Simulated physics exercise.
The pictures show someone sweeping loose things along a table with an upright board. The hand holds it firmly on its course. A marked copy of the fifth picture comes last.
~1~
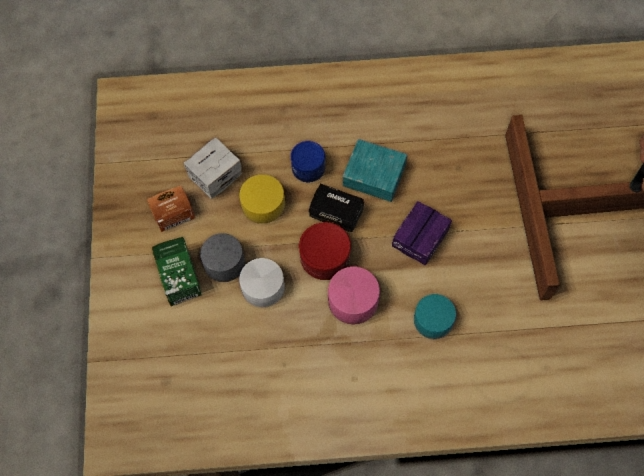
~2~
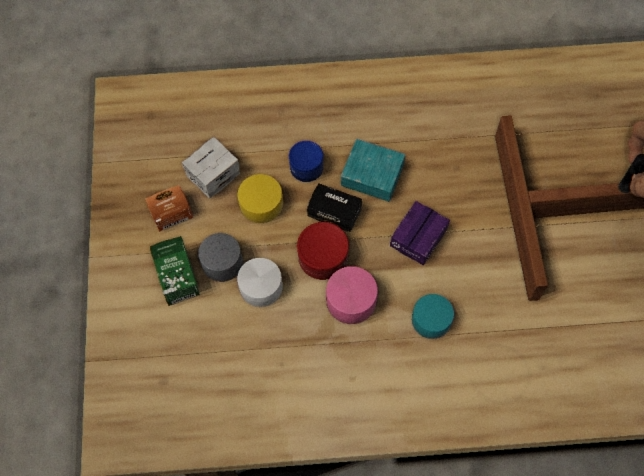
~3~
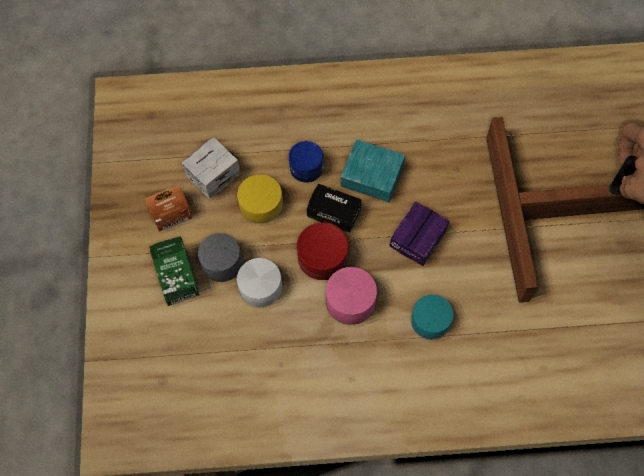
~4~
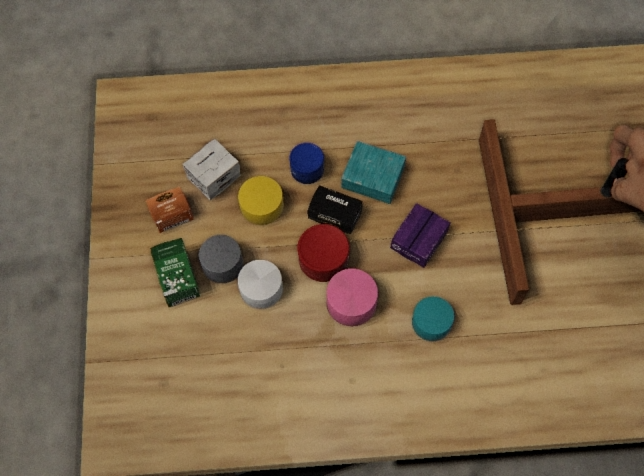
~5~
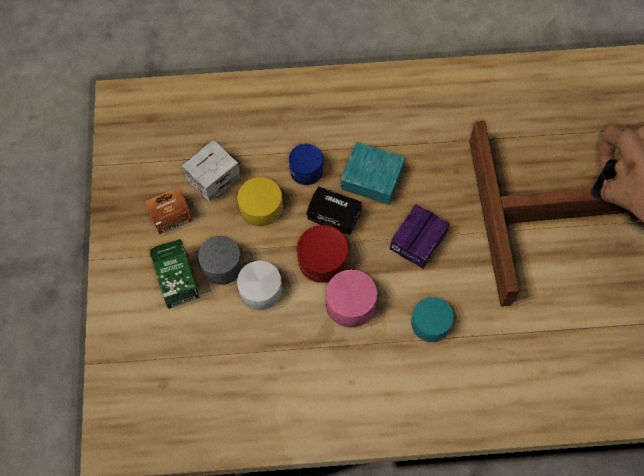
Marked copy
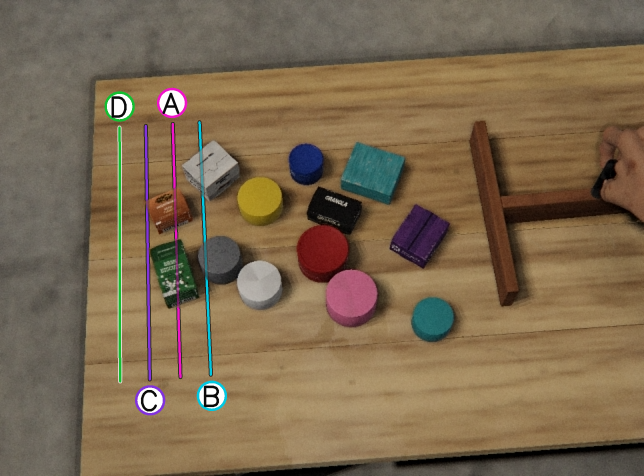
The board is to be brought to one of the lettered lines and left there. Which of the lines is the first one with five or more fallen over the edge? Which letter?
Up to line C.
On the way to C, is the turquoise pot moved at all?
Yes.
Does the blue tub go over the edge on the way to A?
No.
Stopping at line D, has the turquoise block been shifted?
Yes.
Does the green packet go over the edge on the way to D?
Yes.
On the copy, A at (176, 242); B at (205, 240); C at (148, 244); D at (120, 246).
On C. First, board (372, 211); turquoise pot (420, 329); blue tub (287, 166).
Then, board (246, 220); orange packet (118, 220); white packet (129, 165).
Finally, board (146, 227); green packet over the edge; white packet over the edge; seven fallen.
By contrast, A drops only three; B drops only one; D drops seven, but is farther than needed.
